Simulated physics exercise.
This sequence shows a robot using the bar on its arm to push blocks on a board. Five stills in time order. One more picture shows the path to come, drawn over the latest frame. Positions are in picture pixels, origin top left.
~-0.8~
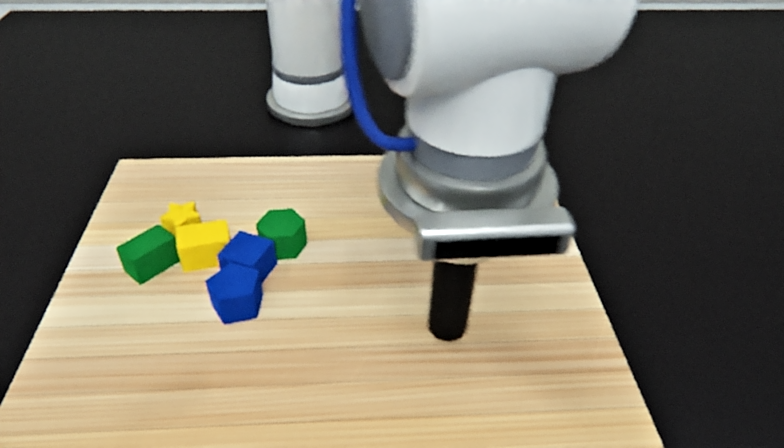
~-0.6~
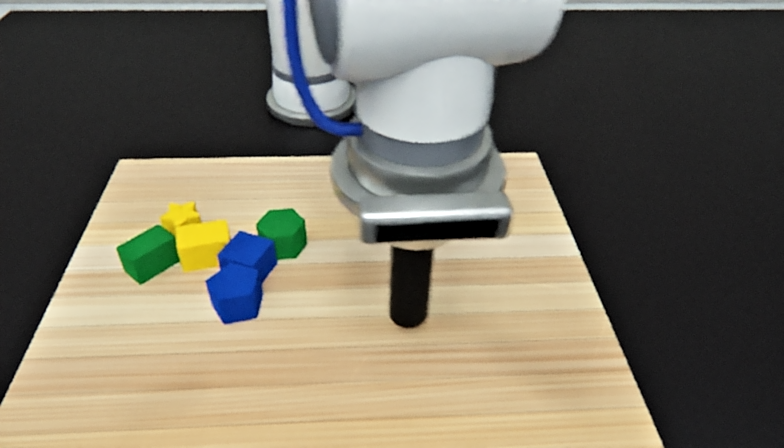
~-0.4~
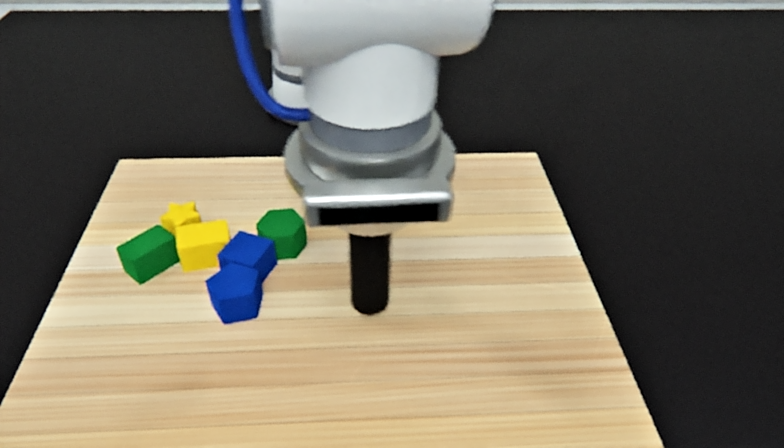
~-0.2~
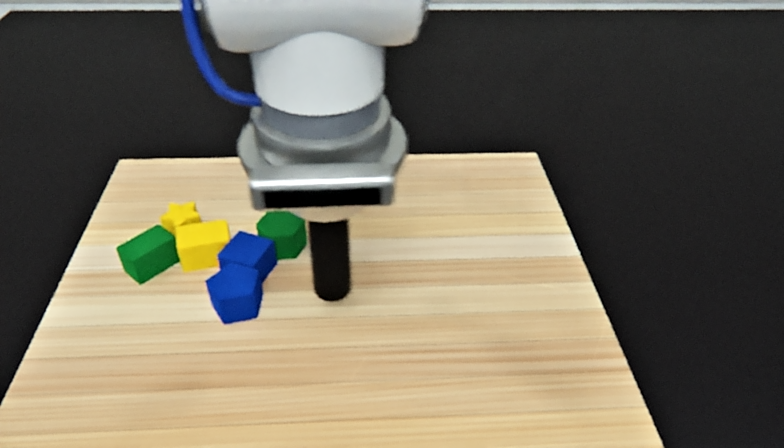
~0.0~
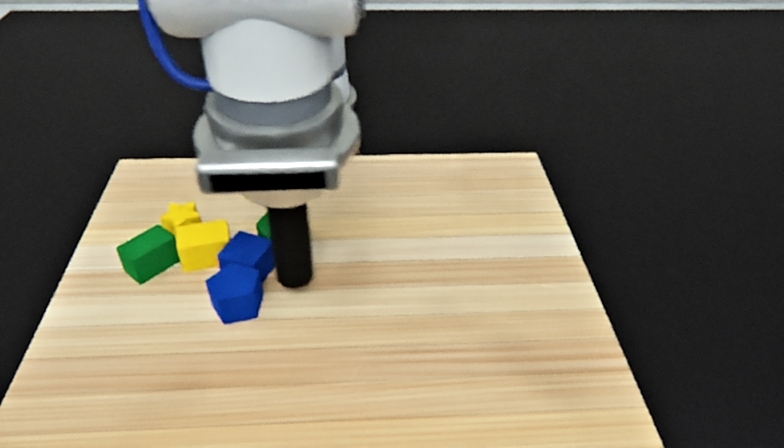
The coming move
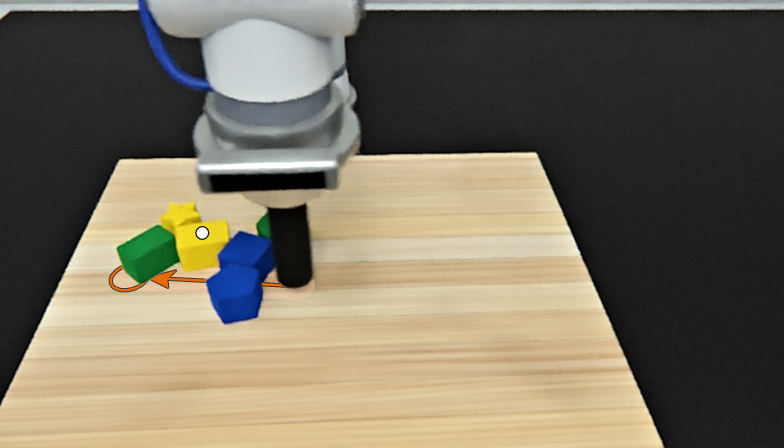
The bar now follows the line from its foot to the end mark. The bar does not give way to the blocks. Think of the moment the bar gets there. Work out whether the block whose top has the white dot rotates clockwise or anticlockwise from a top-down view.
From above, the block whose top has the white dot will be seen to turn anti-clockwise.
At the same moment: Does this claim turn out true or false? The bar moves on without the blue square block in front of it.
That statement is accurate.
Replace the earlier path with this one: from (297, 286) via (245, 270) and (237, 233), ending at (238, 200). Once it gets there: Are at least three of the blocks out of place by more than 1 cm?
Yes
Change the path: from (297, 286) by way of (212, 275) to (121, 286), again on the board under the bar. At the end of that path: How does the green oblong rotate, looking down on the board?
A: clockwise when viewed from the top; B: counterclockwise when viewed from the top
The answer is A.
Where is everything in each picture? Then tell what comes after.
The first frame shows tip of the bar at (447, 326), middles of tops, green oblong at (145, 241), yellow star at (180, 212), yellow oblong at (202, 233), blue pentagon at (233, 281), blue square block at (246, 247).
The second frame shows bar at (409, 314), nothing pushed.
The third frame shows bar at (370, 301), nothing pushed.
The fourth frame shows bar at (332, 288), nothing pushed.
The fifth frame shows bar at (295, 275), green oblong at (145, 241), yellow star at (180, 212), yellow oblong at (202, 233), blue pentagon at (233, 281), blue square block at (246, 247).
The line goes from (297, 286) to (130, 277); the dot is on the yellow oblong.
The first path, step by step. One third of the way, bar at (239, 272); yellow star at (172, 206); yellow oblong at (191, 220), turned 25° anticlockwise; blue pentagon at (208, 288), turned 45° anticlockwise; blue square block at (225, 235), turned 40° clockwise.
Two thirds of the way, bar at (182, 269); yellow star at (163, 200); yellow oblong at (188, 212), turned 40° anticlockwise; blue pentagon at (199, 290), turned 75° anticlockwise; blue square block at (216, 230), turned 65° clockwise.
At the end, bar at (126, 266); green oblong at (117, 232), turned 30° clockwise; yellow star at (163, 200); yellow oblong at (188, 212), turned 40° anticlockwise; blue pentagon at (199, 290), turned 75° anticlockwise; blue square block at (216, 230), turned 65° clockwise.
